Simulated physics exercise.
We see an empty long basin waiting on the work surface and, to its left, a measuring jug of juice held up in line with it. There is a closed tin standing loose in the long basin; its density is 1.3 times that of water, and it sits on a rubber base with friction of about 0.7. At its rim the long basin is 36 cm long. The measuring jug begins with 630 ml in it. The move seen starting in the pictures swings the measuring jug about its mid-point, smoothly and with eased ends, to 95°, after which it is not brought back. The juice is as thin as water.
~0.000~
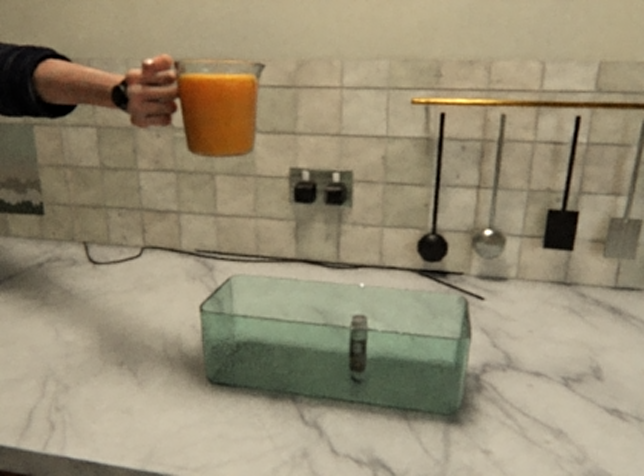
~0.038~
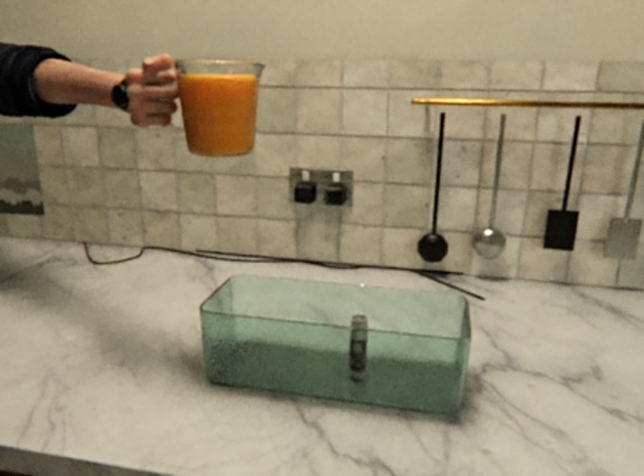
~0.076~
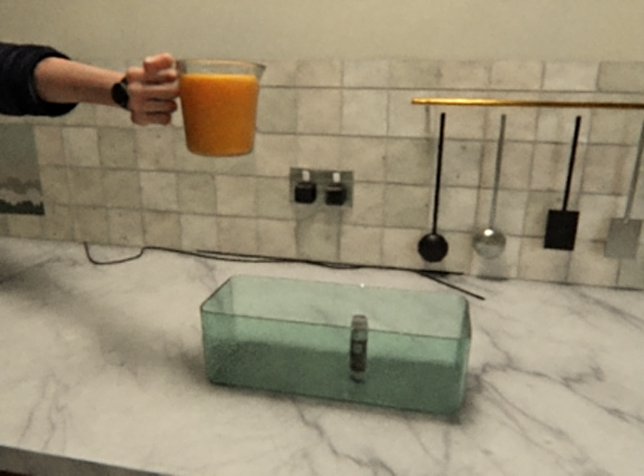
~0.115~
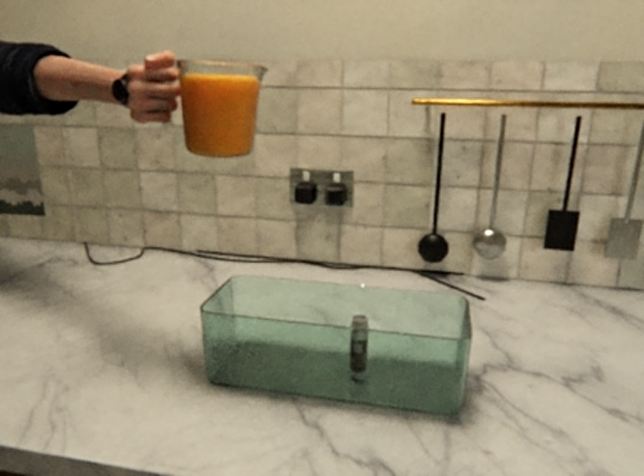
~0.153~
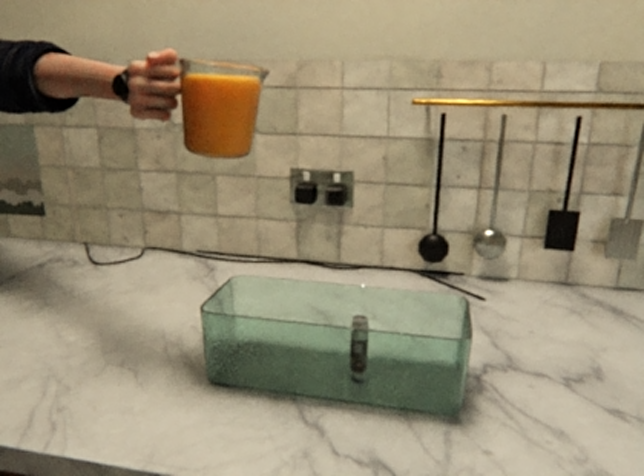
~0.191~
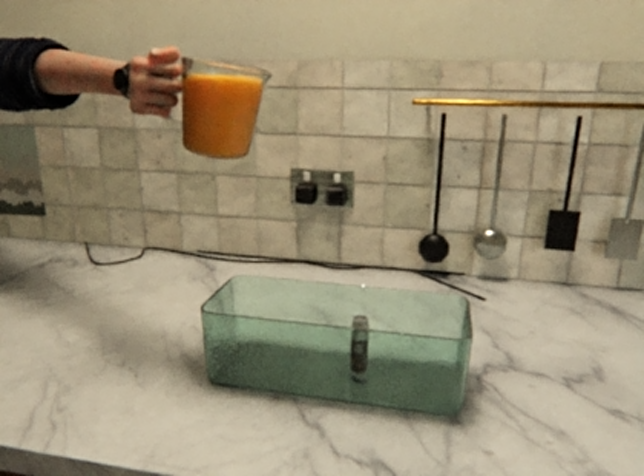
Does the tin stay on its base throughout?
I expect it will tip over.
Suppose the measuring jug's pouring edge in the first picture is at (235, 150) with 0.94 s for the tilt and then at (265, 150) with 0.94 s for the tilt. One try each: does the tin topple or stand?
Trial 1 - tin stays standing; trial 2 - tin stays standing.
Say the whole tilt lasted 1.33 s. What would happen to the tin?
Outcome - the tin ends up overturned.
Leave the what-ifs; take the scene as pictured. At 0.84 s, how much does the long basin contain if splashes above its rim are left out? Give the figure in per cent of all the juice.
The fraction sits near 30 in a hundred.
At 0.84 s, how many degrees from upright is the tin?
I'd say it is close to 10 degrees off upright.
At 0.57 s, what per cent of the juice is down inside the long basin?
Estimate - around 0 in a hundred parts.
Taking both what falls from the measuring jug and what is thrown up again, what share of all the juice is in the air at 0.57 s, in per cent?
I'd put it at about 18 percent.
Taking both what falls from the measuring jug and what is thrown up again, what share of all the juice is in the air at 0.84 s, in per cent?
Roughly 36 %.
By 0.57 s the tilt is 62° and 82 per cent is still to pour; the tin stands where it began.
By 0.84 s the tilt is 92° and 34 per cent is still to pour; the tin leans 11°.
By 1.13 s the tilt is 95° and 6 per cent is still to pour; the tin lies on its side.
By 1.44 s the tilt is 95° and 1 per cent is still to pour; the tin lies on its side.
At rest the tin lies on its side.
